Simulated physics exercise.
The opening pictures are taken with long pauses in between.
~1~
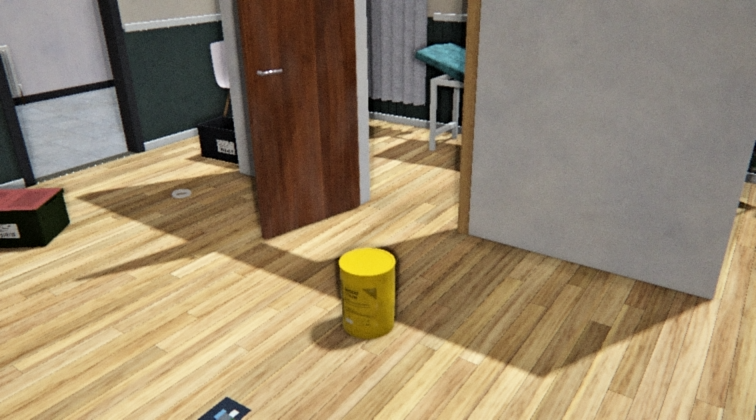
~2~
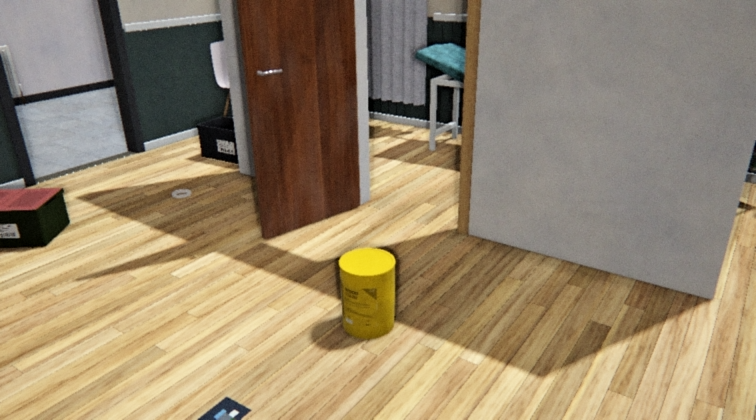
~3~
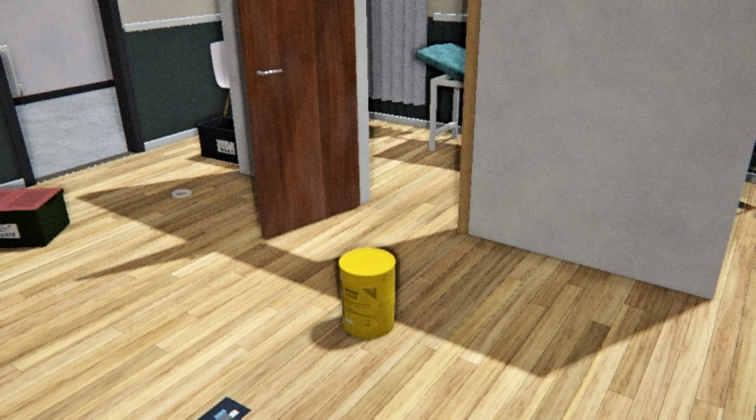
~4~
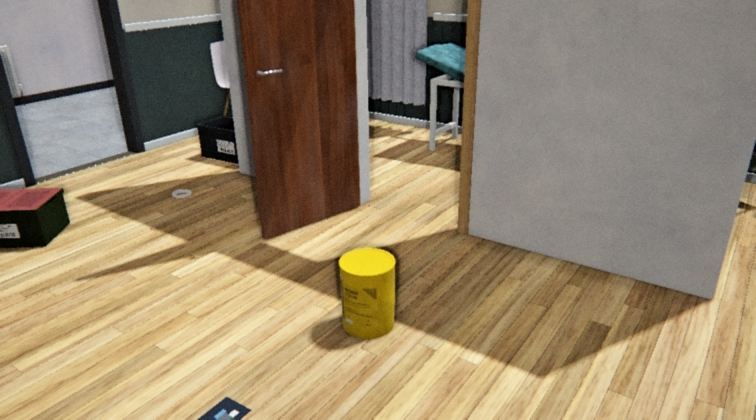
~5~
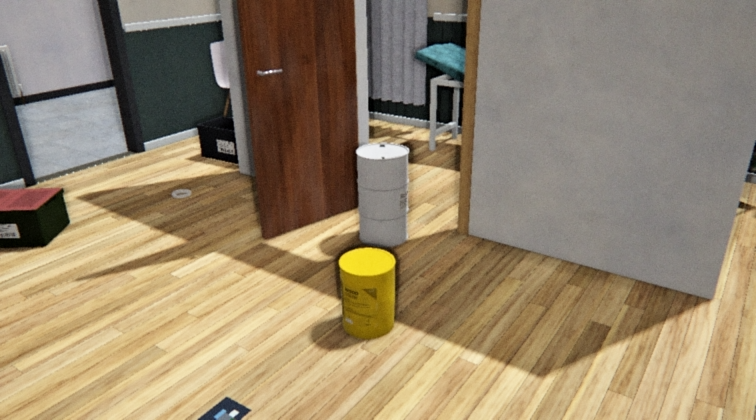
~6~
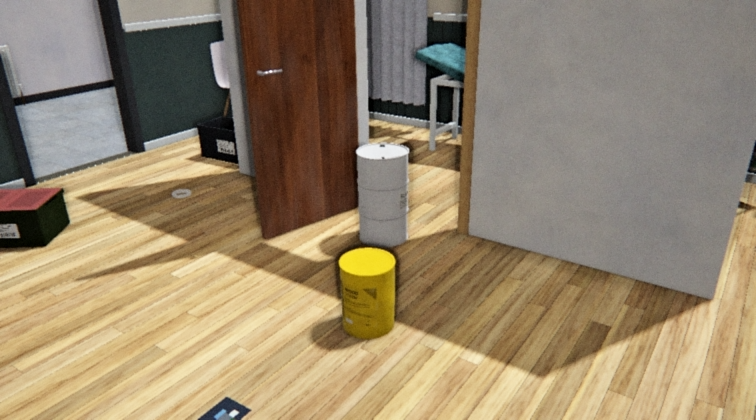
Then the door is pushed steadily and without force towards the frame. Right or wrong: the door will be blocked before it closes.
Right.
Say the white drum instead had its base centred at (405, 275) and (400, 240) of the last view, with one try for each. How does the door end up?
On the first try the door finishes its swing, and on the second it is obstructed.
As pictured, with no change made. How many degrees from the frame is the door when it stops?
I'd say it stays open by roughly 40 degrees.
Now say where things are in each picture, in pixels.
In the first picture, door wide open and still; yellow pail (368, 293).
In the second picture, door wide open and still; yellow pail (368, 293).
In the third picture, door wide open and still; yellow pail (368, 293).
In the fourth picture, door wide open and still; yellow pail (368, 293).
In the fifth picture, door wide open and still; yellow pail (368, 293).
In the sixth picture, door wide open and still; white drum (383, 195); yellow pail (368, 293).
Then, 0.60 s past the last view, door at 89°.
Then, 0.90 s past the last view, door at 71°.
Then, 1.20 s past the last view, door at 52°; white drum displaced a little near (388, 195).
Then, 1.40 s past the last view, door at 46°; white drum displaced a little near (397, 194).
Finally, door at 42°; both still in place. Final places as the last picture's camera would see them, white drum near (402, 194).
